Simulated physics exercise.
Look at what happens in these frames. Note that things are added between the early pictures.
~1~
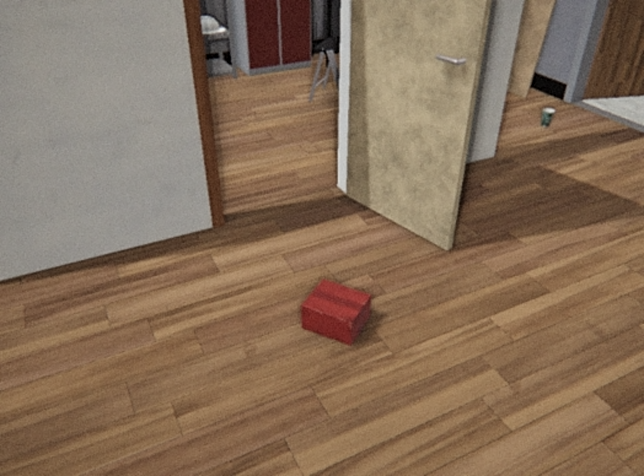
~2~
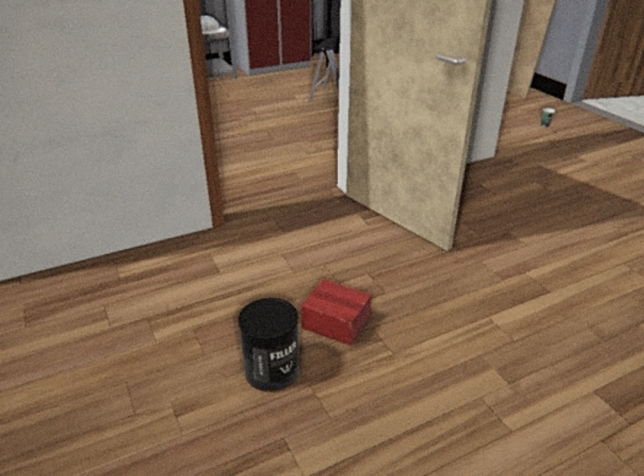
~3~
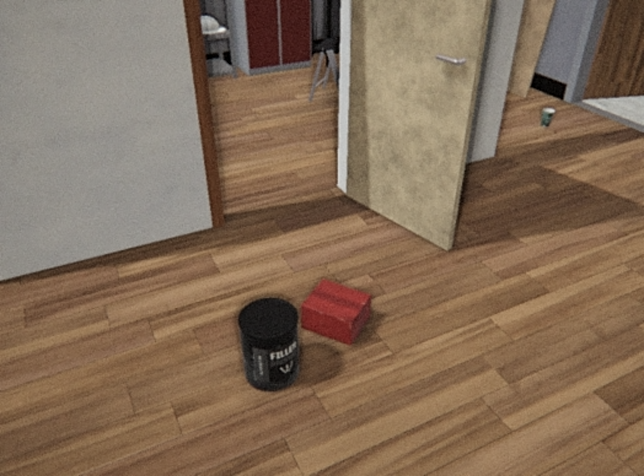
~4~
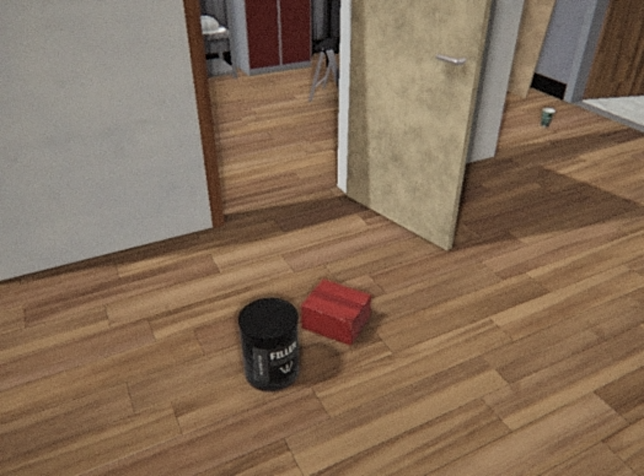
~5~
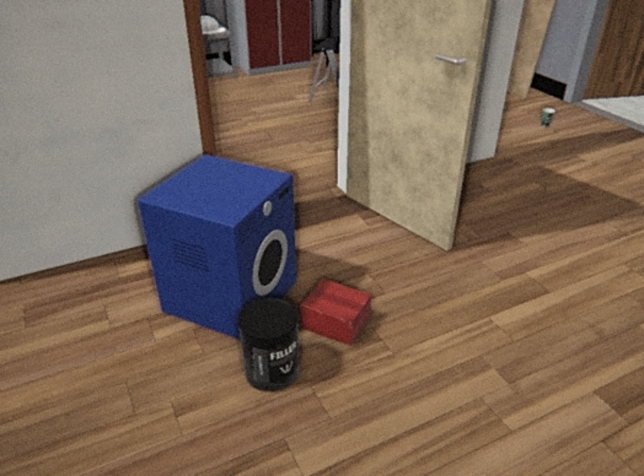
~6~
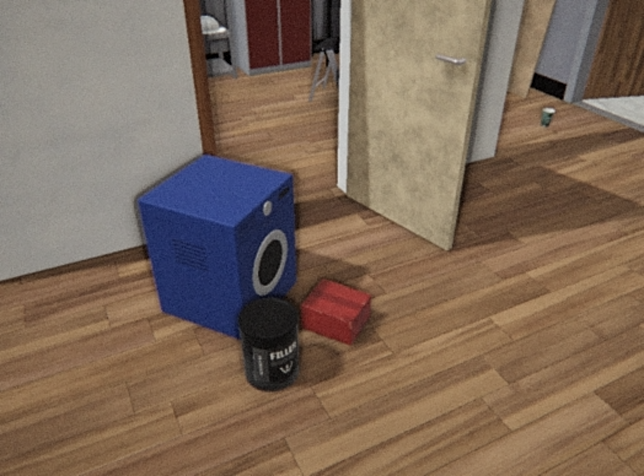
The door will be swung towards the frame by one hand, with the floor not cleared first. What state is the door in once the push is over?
Chances are the door will go the distance.
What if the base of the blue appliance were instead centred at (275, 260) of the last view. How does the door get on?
Then it gets caught partway.
Then, 0.50 s past the last view, door 84° open.
Then, 0.80 s past the last view, door 61° open.
Then, 1.10 s past the last view, door 36° open.
Then, 1.40 s past the last view, door 11° open.
Finally, door 0° open; all 3 still in place. Final places as the last picture's camera would see them, blue appliance near (225, 245).
